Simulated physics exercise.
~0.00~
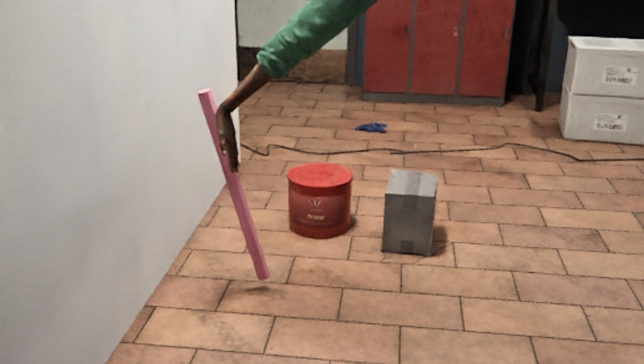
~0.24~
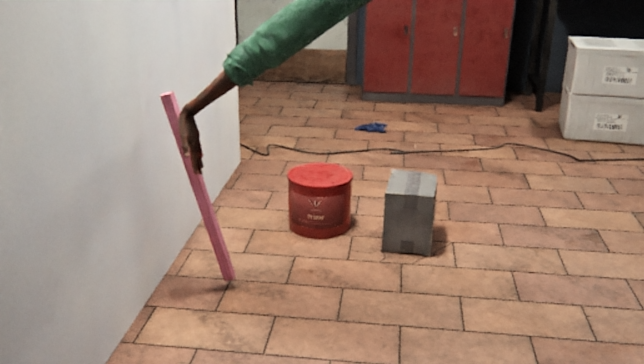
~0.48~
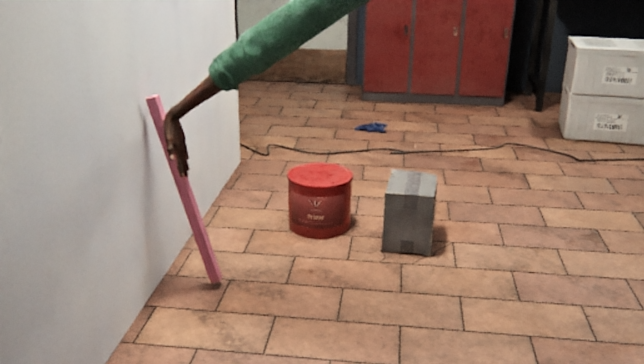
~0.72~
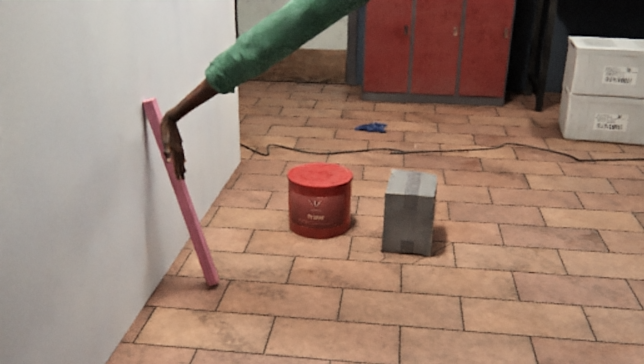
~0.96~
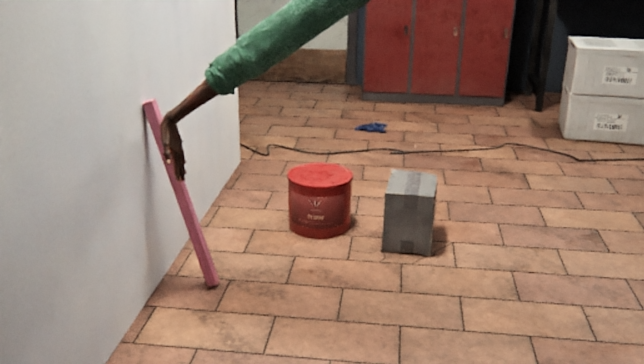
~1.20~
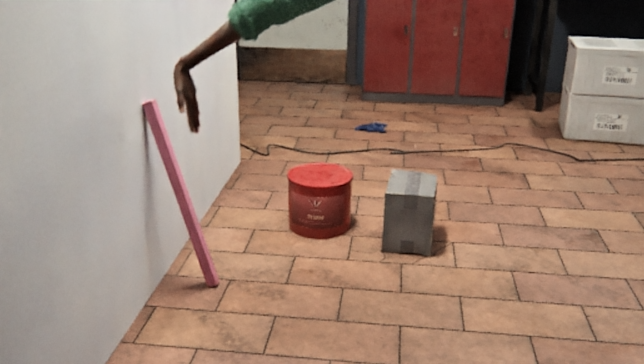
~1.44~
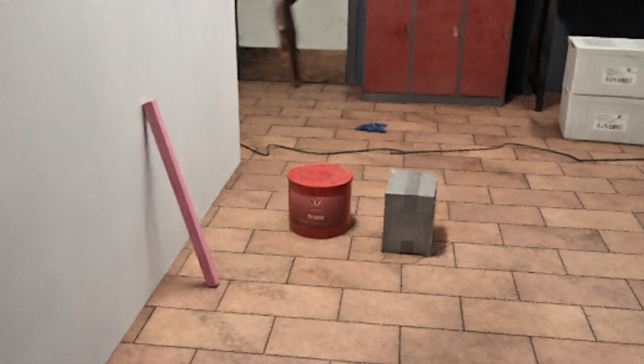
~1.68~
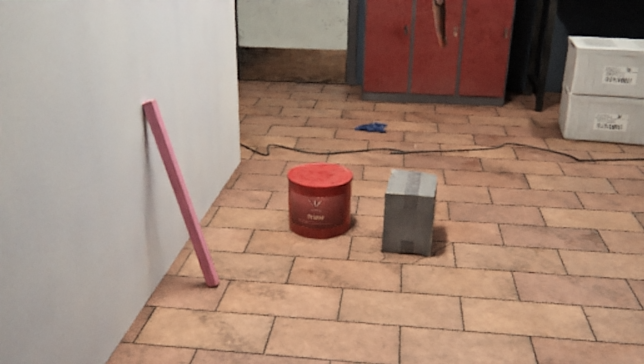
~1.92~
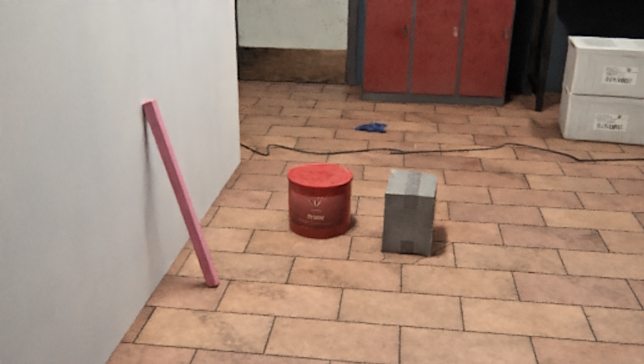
Pink pole being moved left and leaned against a white wall by a hand that lets go and withdraws, the pole staying up.
